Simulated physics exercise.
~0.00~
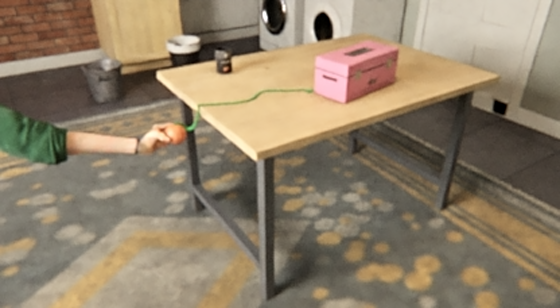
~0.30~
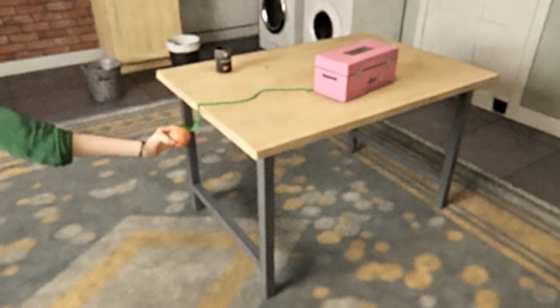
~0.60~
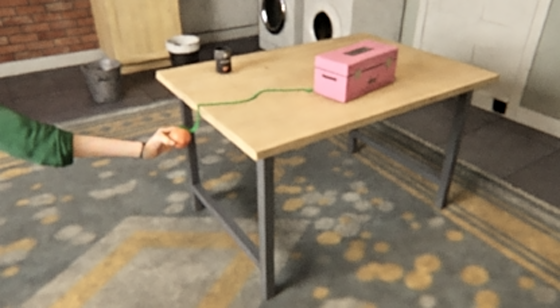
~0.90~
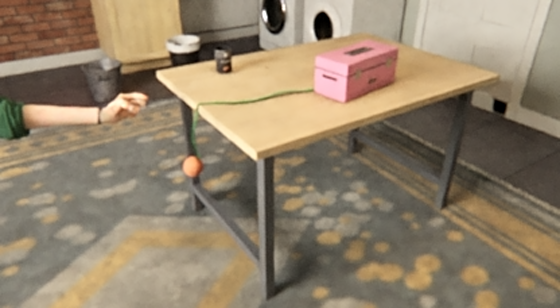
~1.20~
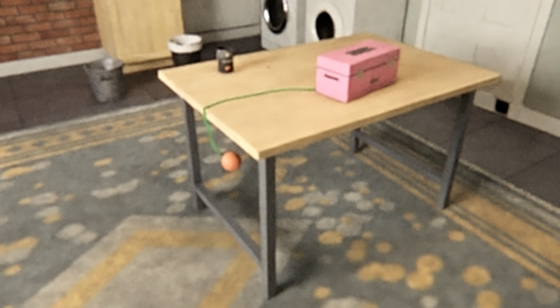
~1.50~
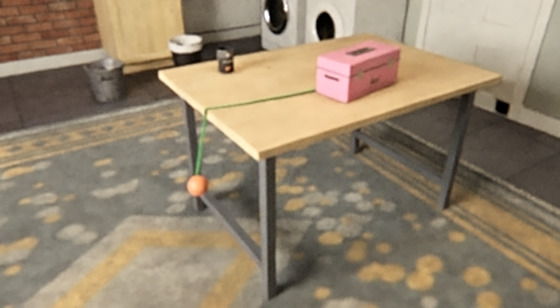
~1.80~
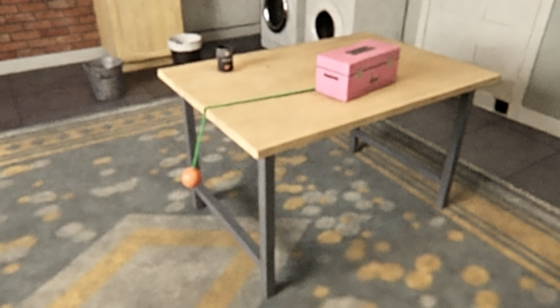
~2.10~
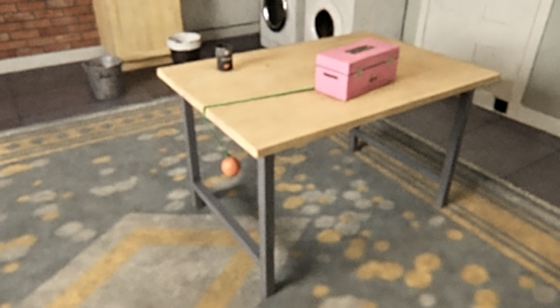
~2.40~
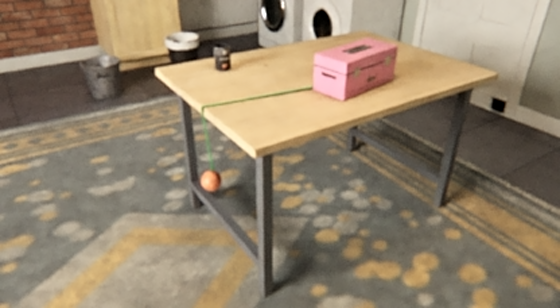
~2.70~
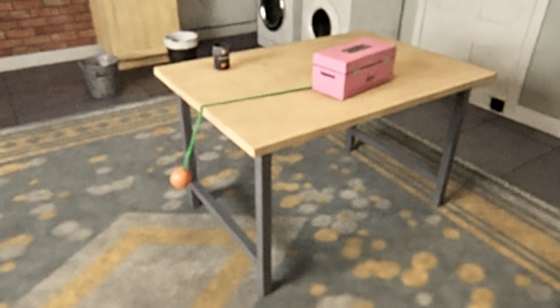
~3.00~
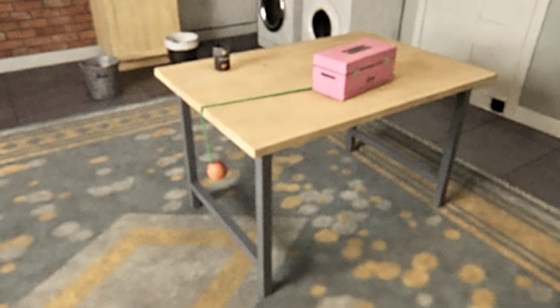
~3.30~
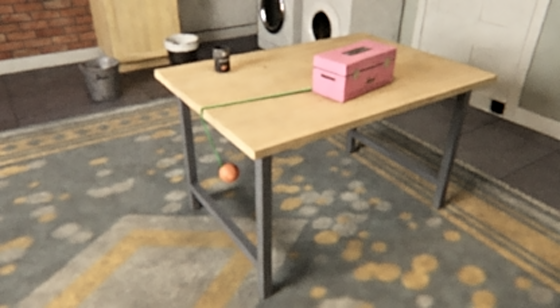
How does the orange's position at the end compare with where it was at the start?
At the start the orange is held in a hand just off the left end of the table. By the end it hangs lower and farther right, in mid-air below the tabletop edge.
